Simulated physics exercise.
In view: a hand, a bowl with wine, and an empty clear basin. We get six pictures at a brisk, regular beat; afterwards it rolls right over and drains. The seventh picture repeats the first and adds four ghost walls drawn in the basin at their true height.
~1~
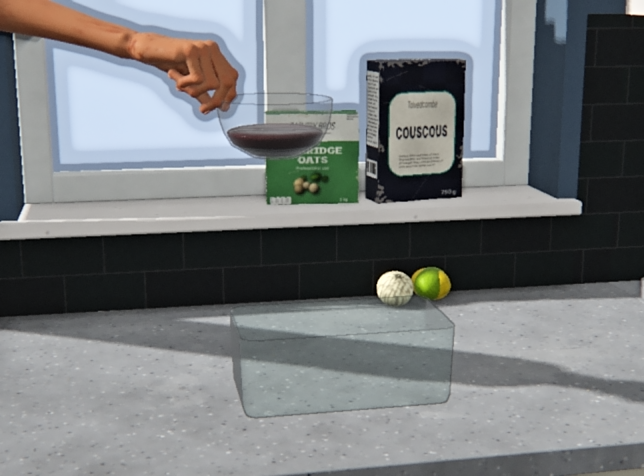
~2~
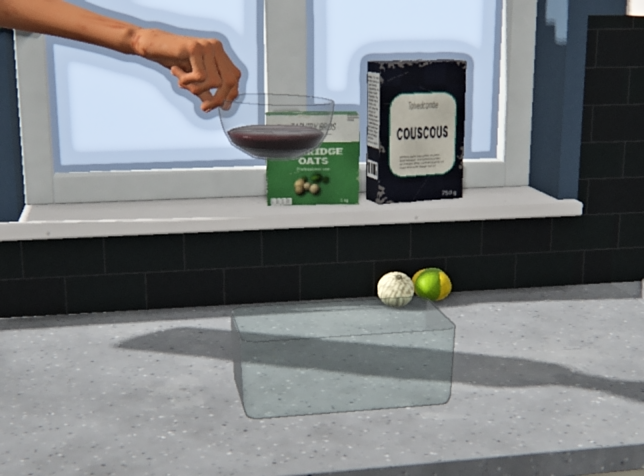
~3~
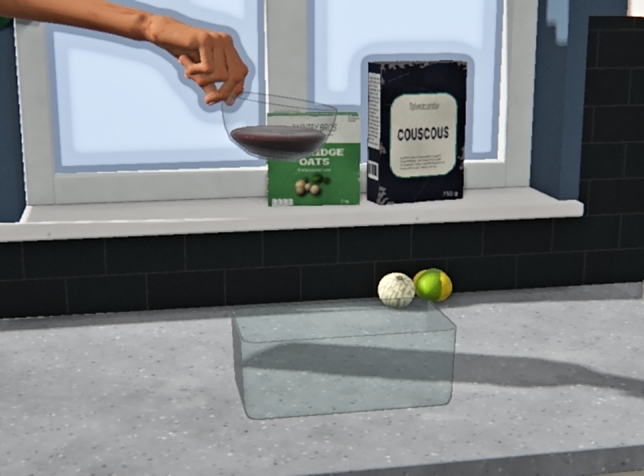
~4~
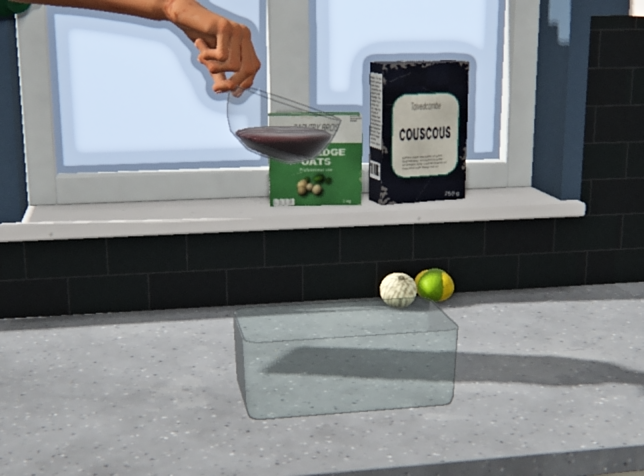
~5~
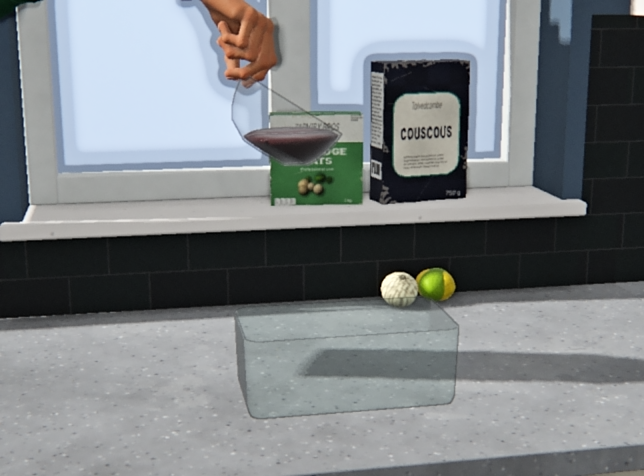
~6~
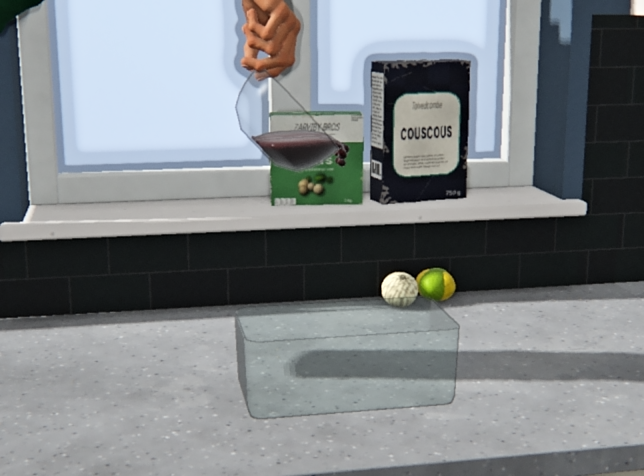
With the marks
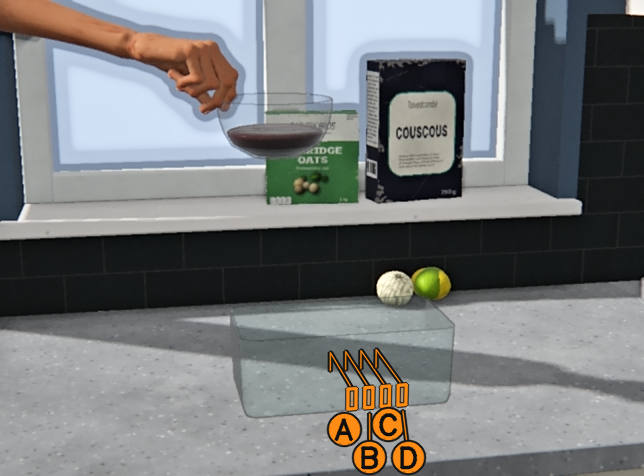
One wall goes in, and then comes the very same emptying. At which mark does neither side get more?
Place C does it best.
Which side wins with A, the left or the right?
The right side.
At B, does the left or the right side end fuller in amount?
The right one.
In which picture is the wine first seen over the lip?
In picture 6.
In orange, A at (352, 414); B at (369, 413); C at (386, 412); D at (402, 410).
With A, about 12 % ends left of the wall and 85 % right of it; 3 % is lost outside.
With B, about 25 % ends left of the wall and 71 % right of it; 4 % is lost outside.
With C, about 50 % ends left of the wall and 47 % right of it; 3 % is lost outside.
With D, about 86 % ends left of the wall and 10 % right of it; 4 % is lost outside.
